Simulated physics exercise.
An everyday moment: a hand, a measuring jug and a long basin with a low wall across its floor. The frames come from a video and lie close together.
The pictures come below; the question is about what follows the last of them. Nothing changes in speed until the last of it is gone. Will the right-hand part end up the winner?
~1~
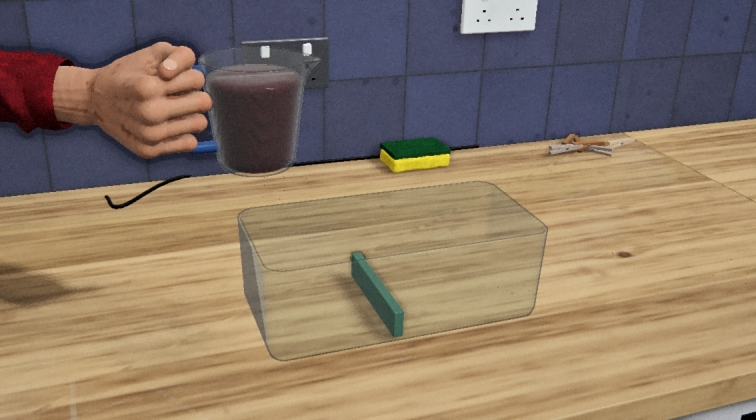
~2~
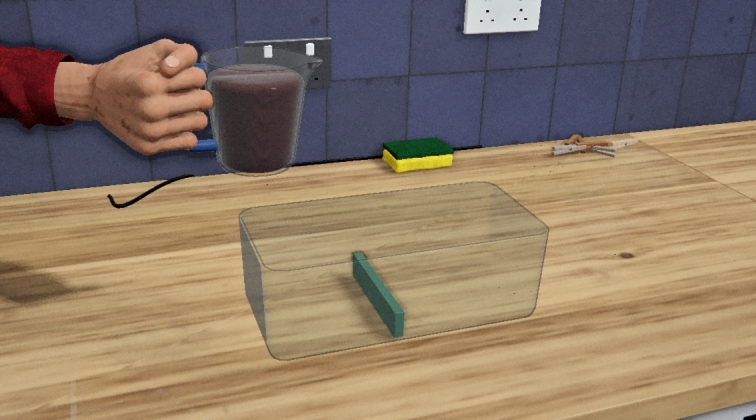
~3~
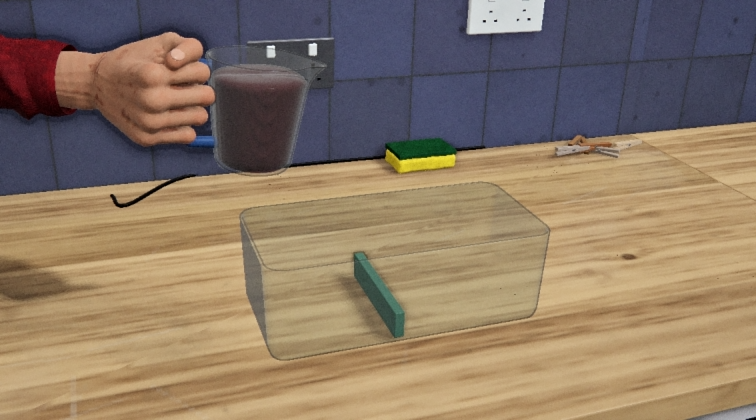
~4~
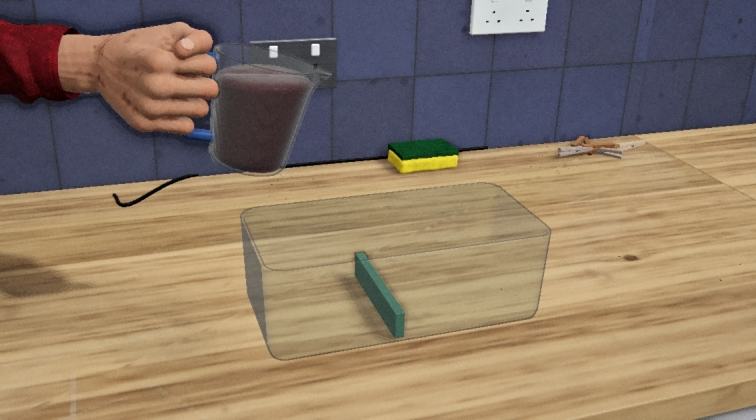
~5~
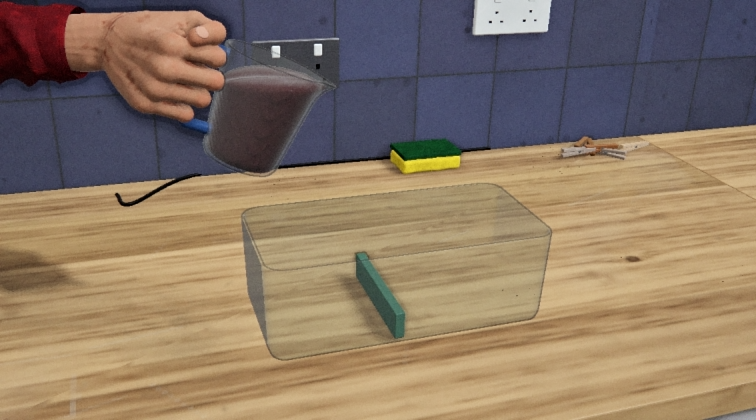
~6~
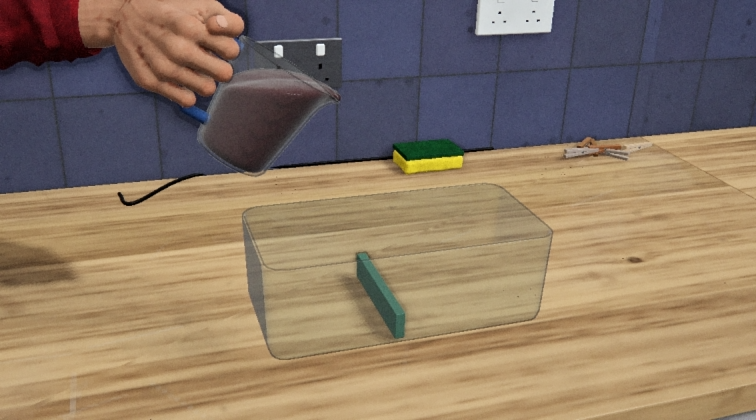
The fullest part is on the left.
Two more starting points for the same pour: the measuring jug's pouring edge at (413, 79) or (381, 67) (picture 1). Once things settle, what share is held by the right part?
Start one gives some 90 %, start two some 90 %.
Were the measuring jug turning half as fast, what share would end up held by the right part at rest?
Roughly 50 percent.
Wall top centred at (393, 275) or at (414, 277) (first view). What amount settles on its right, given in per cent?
Well, it's close to 10 per cent for the first one, then 10 per cent for the other.
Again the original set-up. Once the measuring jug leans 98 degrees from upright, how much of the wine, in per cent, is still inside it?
Some 45 per cent has not yet come out.
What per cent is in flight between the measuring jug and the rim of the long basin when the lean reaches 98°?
About 30 %.
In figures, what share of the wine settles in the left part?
About 65 per cent.
A moment on, the tilt is 98° and 46 per cent is still to pour, 9 is left of the wall and 17 right of it.
Next, the tilt is 112° and 5 per cent is still to pour, 60 is left of the wall and 27 right of it.
Then the tilt is 112° and 0 per cent is still to pour, 65 is left of the wall and 29 right of it.
Later the tilt is 112° and 0 per cent is still to pour, 65 is left of the wall and 30 right of it.
Finally, 65 per cent lies left of the wall, 30 right of it and 5 outside.
